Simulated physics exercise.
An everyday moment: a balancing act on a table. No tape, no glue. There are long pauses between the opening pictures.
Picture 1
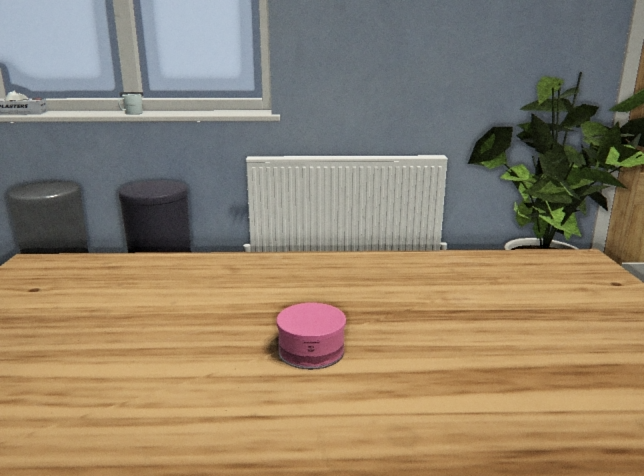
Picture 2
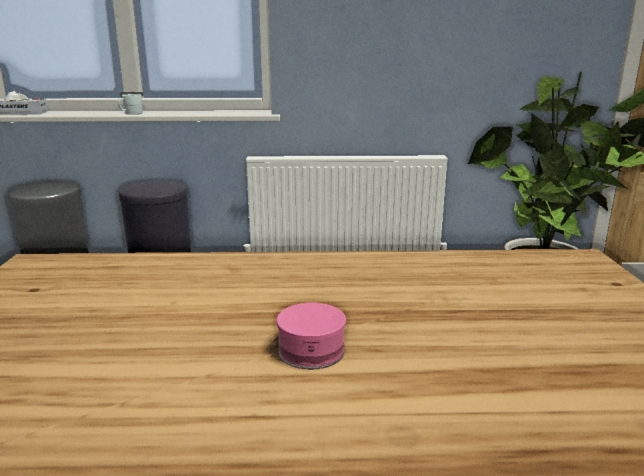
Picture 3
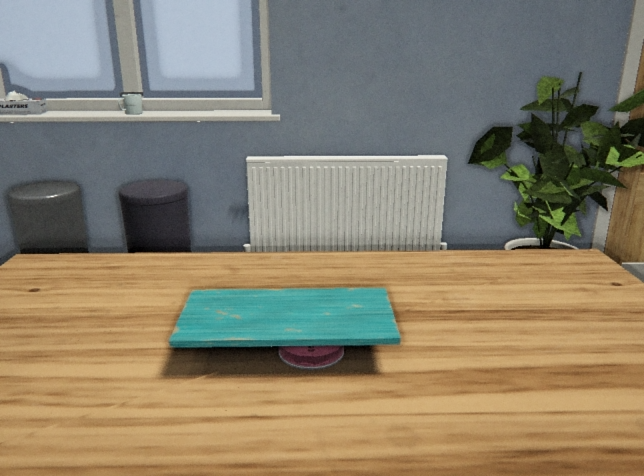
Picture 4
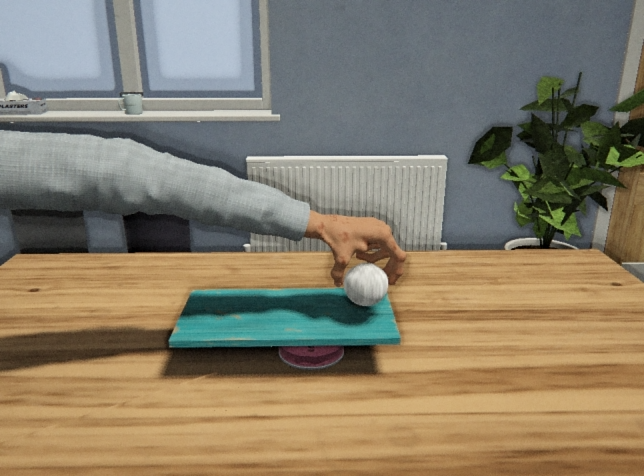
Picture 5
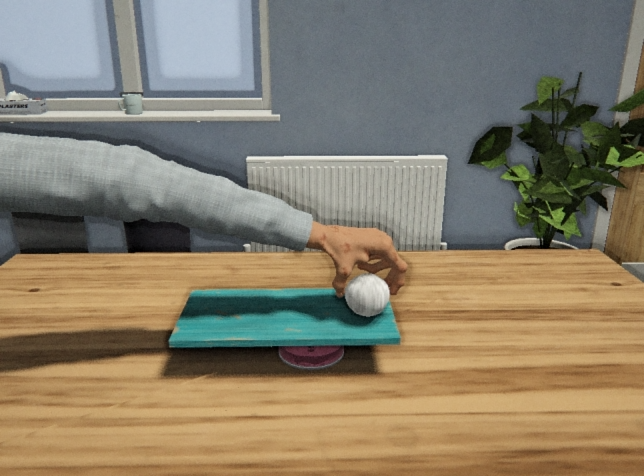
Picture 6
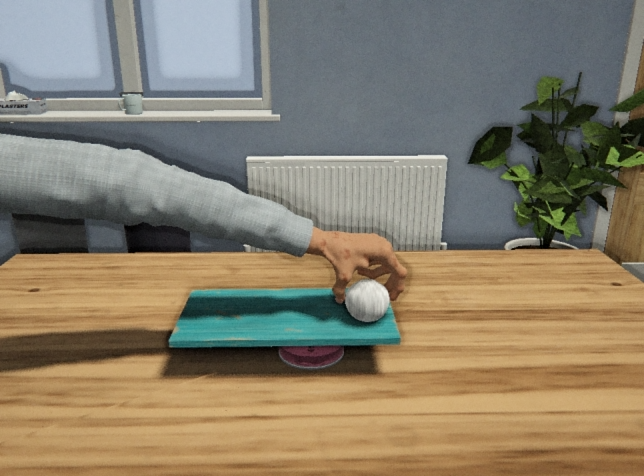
On a wooden table, a pink tub sits alone, then a teal board lies across it and a hand lowers a white onion onto its right end.
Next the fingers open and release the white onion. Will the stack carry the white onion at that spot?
It stays up.
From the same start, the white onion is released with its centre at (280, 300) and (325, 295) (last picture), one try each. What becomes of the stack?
First, it holds; second, it stays up.
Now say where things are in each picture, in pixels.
In the first frame, the last thing is not in view yet; pink tub (311, 335).
In the second frame, the last thing is not in view yet; pink tub (311, 335).
In the third frame, the last thing is not in view yet.
The fourth frame shows still above its spot; white onion (366, 284).
The fifth frame shows still above its spot; white onion (368, 294).
The sixth frame shows in place under the hand; white onion (367, 300).
Then, 0.20 s after the last picture, nothing has stirred.
Then, 0.40 s after the last picture, white onion resting near (367, 301).
At rest, all 3 in place. Seen from the same camera at the end, white onion near (367, 301). The stack keeps its balance.
